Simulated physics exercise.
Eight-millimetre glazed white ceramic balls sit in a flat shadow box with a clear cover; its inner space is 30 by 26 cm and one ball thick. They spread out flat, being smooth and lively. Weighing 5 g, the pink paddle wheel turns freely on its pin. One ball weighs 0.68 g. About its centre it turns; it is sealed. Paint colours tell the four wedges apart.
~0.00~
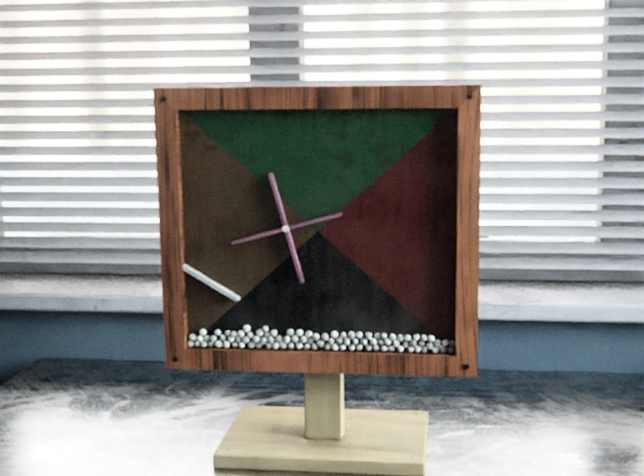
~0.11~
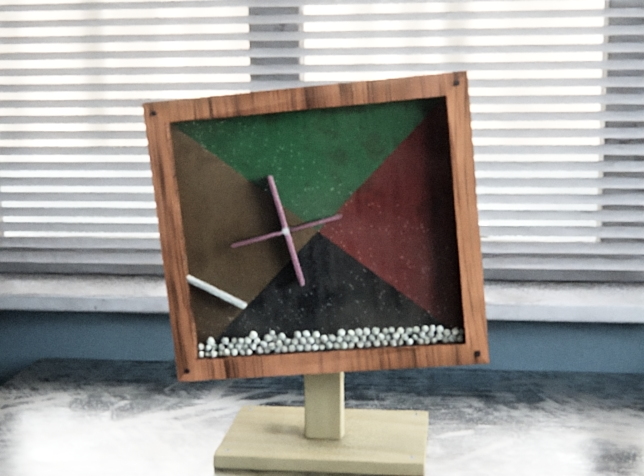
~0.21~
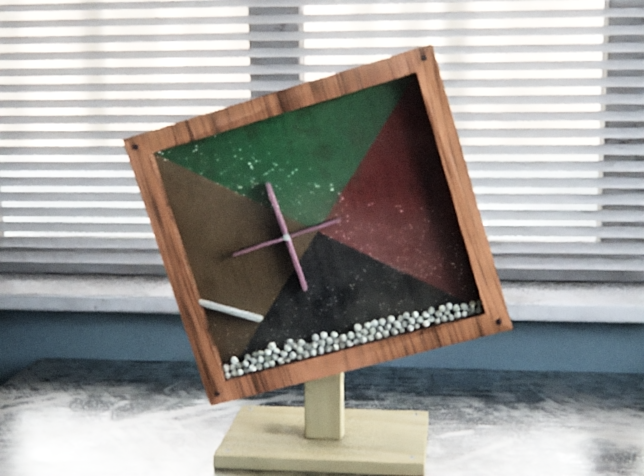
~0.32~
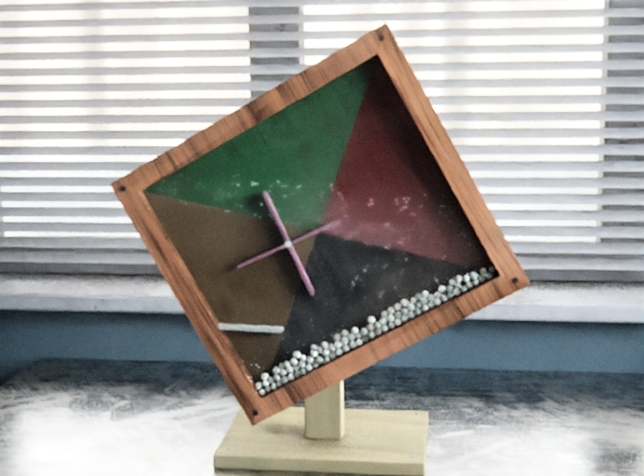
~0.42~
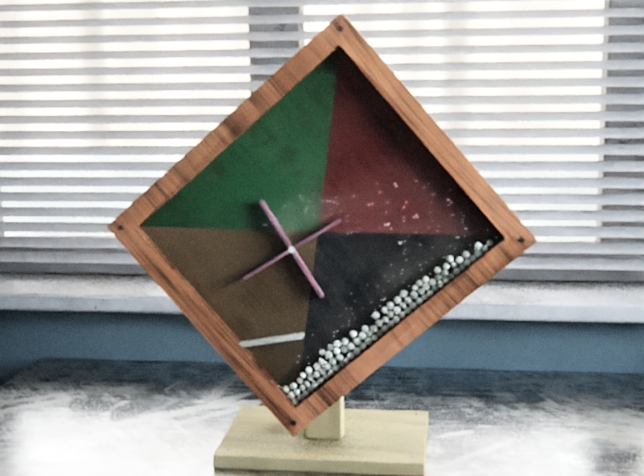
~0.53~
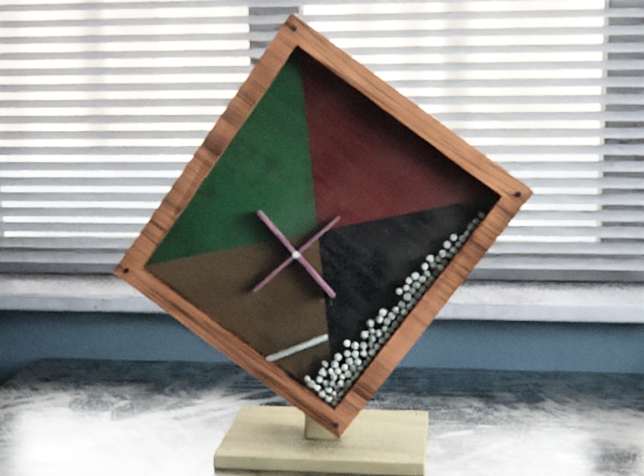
The footage shows a square wooden box with green, red, black and brown wedges turning anticlockwise on a stand, while small white balls along its bottom edge shift and slope upward to the right beneath a pink paddle wheel.
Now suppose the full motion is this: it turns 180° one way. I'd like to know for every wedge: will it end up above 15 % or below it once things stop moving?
Red wedge ends up below, green wedge ends up above, black wedge ends up below, brown wedge ends up above.
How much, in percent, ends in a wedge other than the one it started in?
About 95 percent.
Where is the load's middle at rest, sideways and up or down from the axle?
Offset approx. 8 cm right, 4 cm below.
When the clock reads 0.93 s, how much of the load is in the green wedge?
I'd guess near 0 in a hundred.
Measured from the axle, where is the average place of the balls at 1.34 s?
Some 13 cm right and 2 cm below.
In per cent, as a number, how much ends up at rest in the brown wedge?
About 45 per cent.
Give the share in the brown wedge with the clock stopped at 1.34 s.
Around 60 per cent.
After 0.93 s, it stands 100° anticlockwise; the balls' middle is 11 cm right of and 9 cm below the centre; black 50 %, brown 50 %.
After 1.34 s, it stands 147° anticlockwise; the balls' middle is 13 cm right of and 2 cm below the centre; green 5 %, black 35 %, brown 60 %.
After 1.69 s, it stands 180° anticlockwise; the balls' middle is 11 cm right of and 2 cm above the centre; green 25 %, black 20 %, brown 55 %.
Settled by 4.1 s, it stands 180° anticlockwise; red 0 %, green 50 %, black 5 %, brown 45 %.
